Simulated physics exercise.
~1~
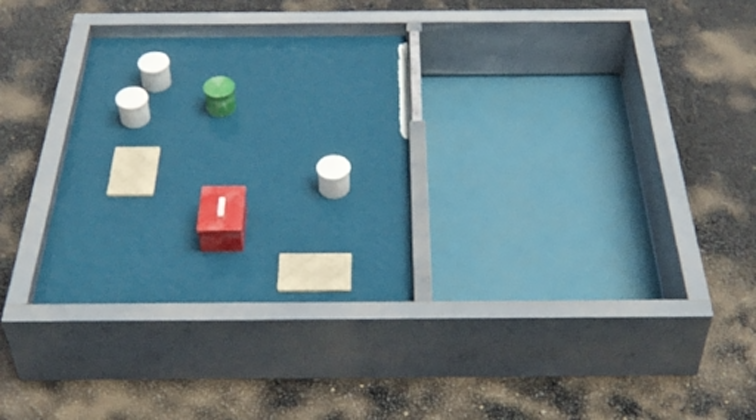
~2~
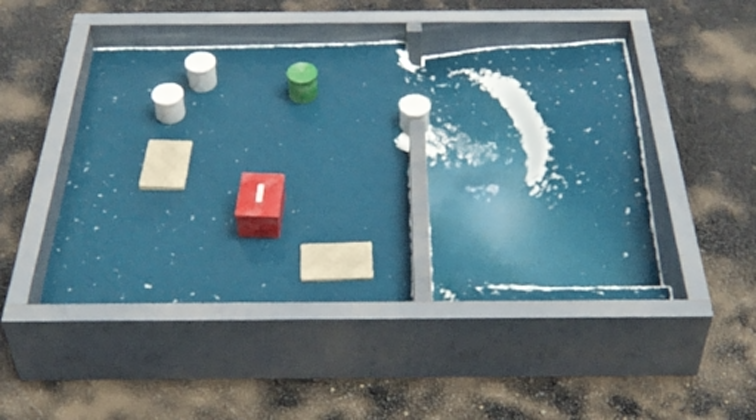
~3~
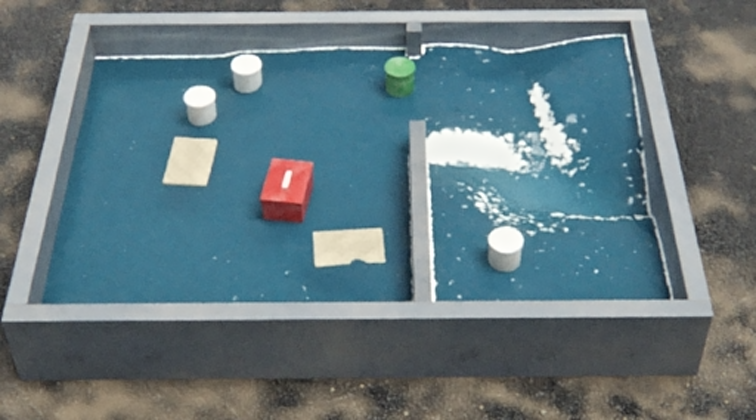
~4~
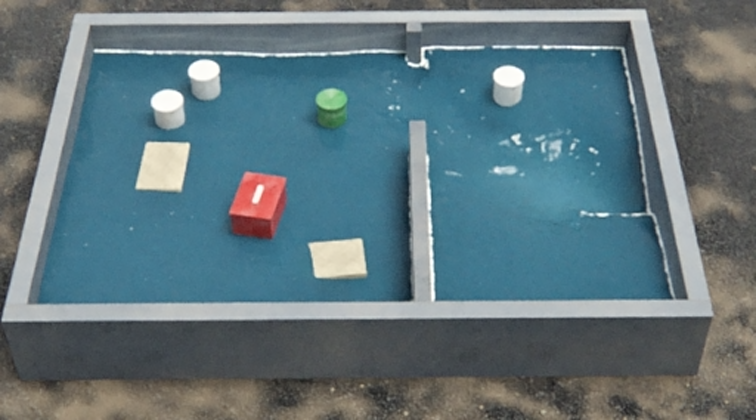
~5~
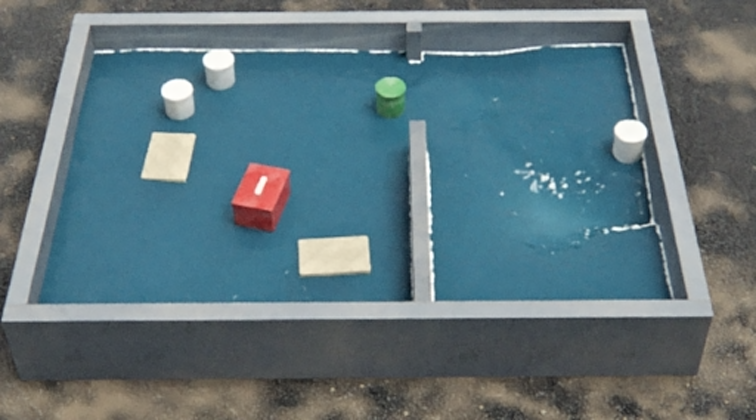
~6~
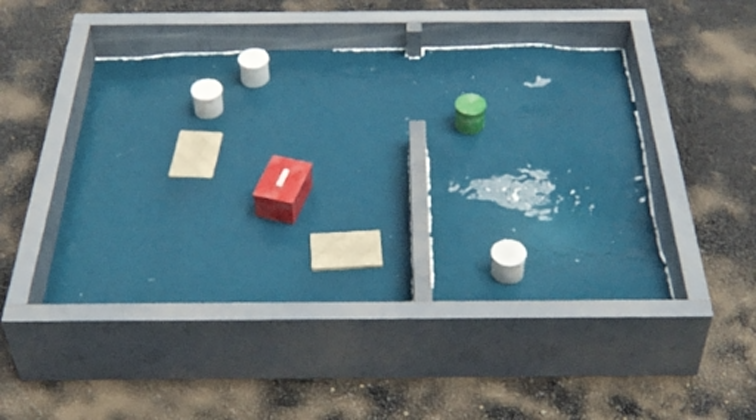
Water from the left side of a divided basin surges through a gap in the divider, churning white foam across the right side. A white cylinder nearest the divider is swept through first, while a green pail, a red box, two more white cylinders and two tan slabs drift rightward. As the foam thins, the pail nears the gap, then slides back left with the others. The loose cylinder circles the right side, reaching the far wall. Finally the pail floats through, leaving the red box afloat on the left.
